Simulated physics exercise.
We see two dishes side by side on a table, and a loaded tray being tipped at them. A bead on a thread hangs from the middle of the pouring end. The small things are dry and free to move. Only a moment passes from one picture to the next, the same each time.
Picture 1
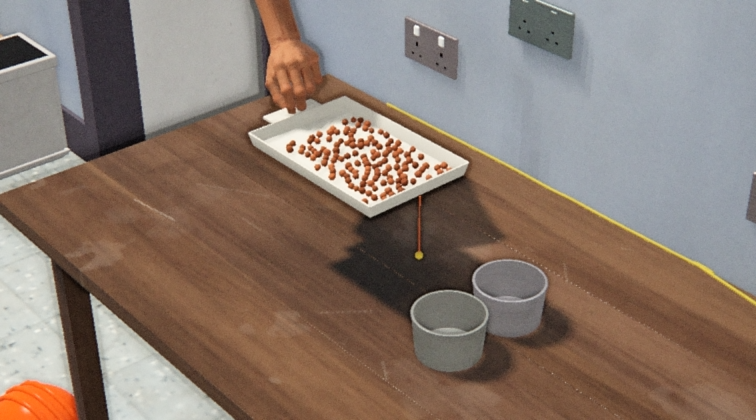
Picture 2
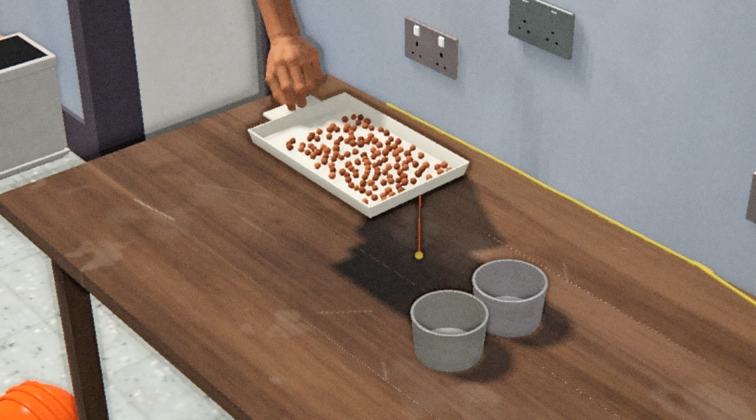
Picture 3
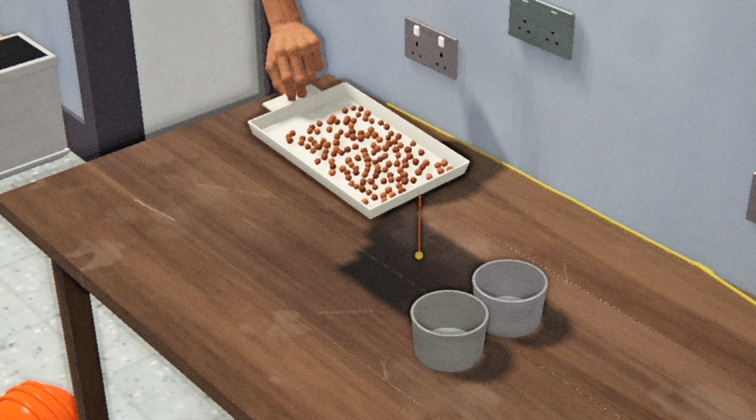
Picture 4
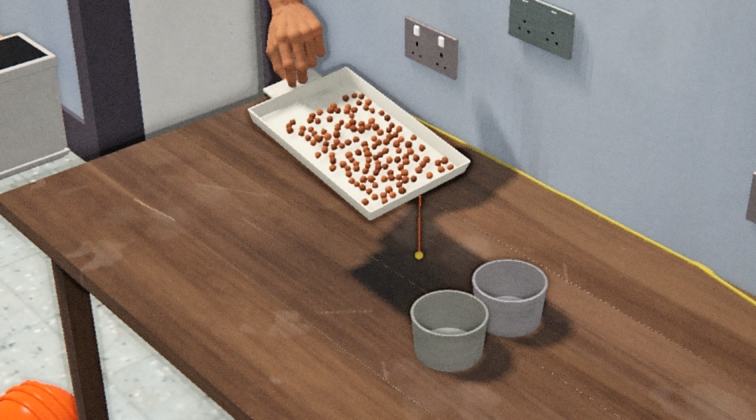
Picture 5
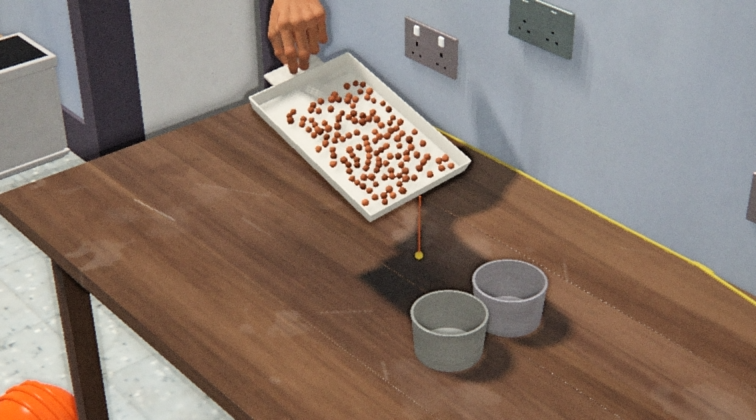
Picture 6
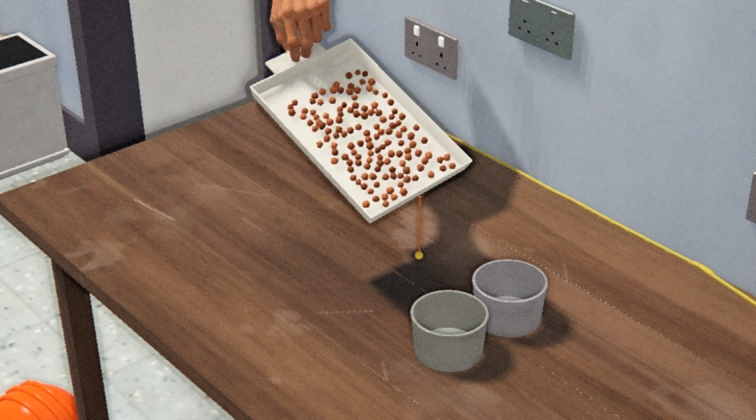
The video shows a hand holding a white tray of small reddish-brown pellets above a wooden table with two gray dishes, then gradually raising the handle end so the tray tilts toward the dishes, while a yellow bead hangs beneath.
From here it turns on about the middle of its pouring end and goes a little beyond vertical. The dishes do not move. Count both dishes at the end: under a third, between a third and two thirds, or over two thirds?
The two hold under a third of the load.
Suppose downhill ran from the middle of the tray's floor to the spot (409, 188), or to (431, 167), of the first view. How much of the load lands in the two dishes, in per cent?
First some 30, then 0 per cent.
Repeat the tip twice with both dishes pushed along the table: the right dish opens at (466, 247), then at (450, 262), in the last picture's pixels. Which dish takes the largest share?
One: The left one. Two: The left dish.
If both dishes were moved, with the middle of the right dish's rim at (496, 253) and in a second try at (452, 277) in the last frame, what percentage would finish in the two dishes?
The first gives 30 %, the second 80 %.
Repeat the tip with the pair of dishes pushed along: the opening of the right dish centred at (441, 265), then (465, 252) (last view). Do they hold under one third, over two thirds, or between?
One: Beyond two thirds. Two: Between a third and two thirds.
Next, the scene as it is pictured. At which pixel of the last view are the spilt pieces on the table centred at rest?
Close to (390, 336).
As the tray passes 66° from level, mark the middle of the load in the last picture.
Roughly at (390, 177).
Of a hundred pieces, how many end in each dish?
Left dish near 0 in a hundred; right dish near 0.
Shortly afterwards, tray tipped steeply; all but a few on the tray; only a few in the air.
Next, tray tipped past a quarter turn; near two thirds on the tray; near a quarter outside both; a little in the air.
Some moments later, tray tipped past a quarter turn; only a few in the left dish; only a few in the right dish; all but a few outside both.
In the end, tray tipped past a quarter turn; only a few in the left dish; only a few in the right dish; all but a few outside both.
